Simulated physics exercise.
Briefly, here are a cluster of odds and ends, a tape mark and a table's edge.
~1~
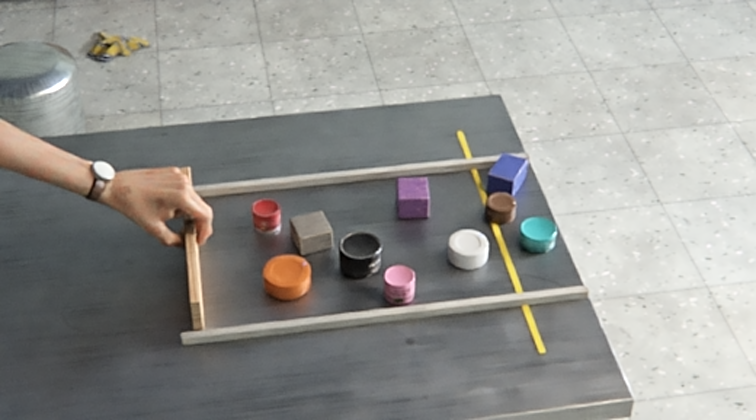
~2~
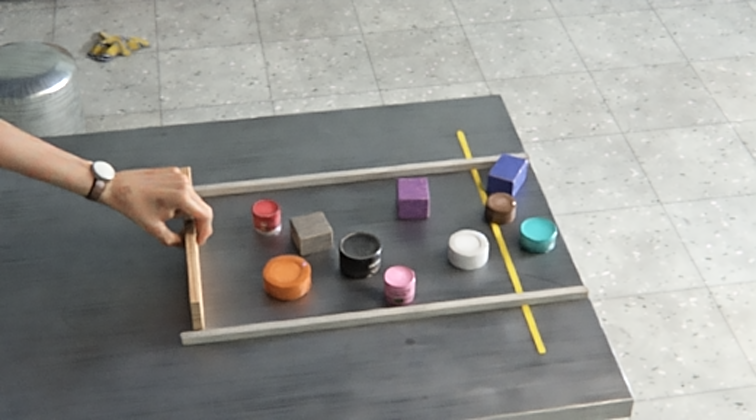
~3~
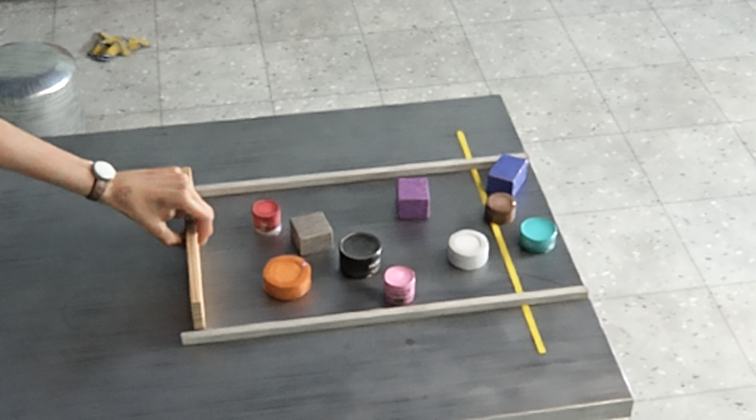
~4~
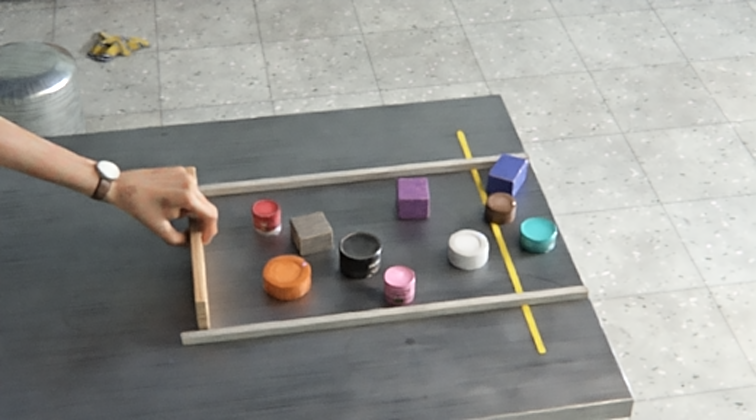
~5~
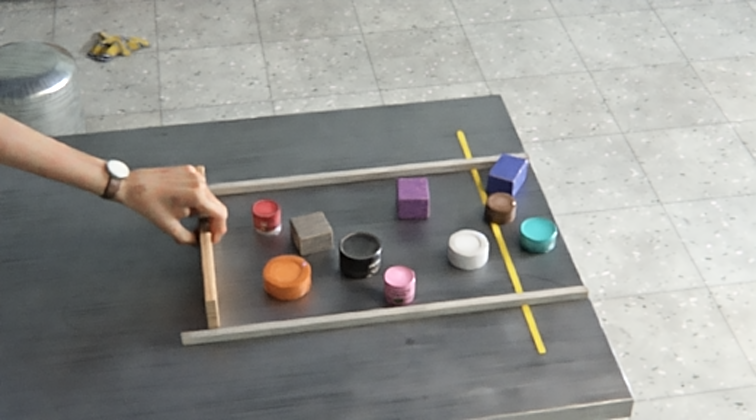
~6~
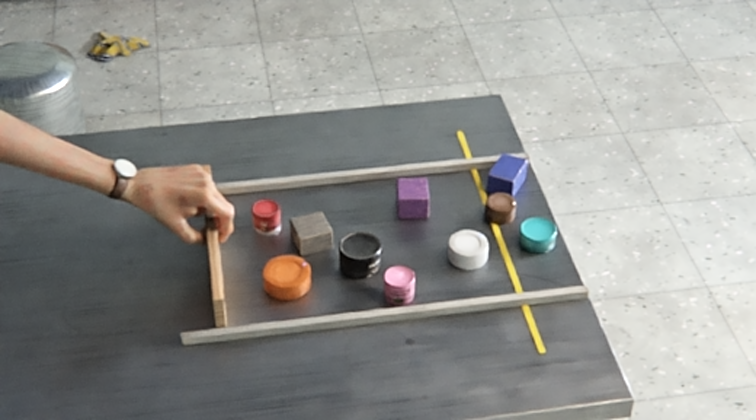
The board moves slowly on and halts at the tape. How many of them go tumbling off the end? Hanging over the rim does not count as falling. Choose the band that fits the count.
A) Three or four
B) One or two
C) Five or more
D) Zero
Option B: One or two.
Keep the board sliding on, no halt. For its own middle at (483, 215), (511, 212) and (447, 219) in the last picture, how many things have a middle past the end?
1, 5 and 0.
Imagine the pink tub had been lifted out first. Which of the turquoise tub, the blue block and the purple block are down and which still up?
The turquoise tub ends up below - the blue block ends up below - the purple block remains.
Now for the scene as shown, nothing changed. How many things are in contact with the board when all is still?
I count 4 of them.
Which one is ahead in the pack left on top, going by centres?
White lid.
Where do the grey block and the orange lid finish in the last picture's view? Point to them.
Answer: First (510, 213), after that (530, 251).
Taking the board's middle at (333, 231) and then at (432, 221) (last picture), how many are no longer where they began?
At first I count 4, and then 7.
Soon after, none off yet; turquoise tub at rest near (538, 235); blue block at rest near (507, 176); brown lid at rest near (500, 209).
In the end, the number that fall off is one or two; gone, blue block and turquoise tub.
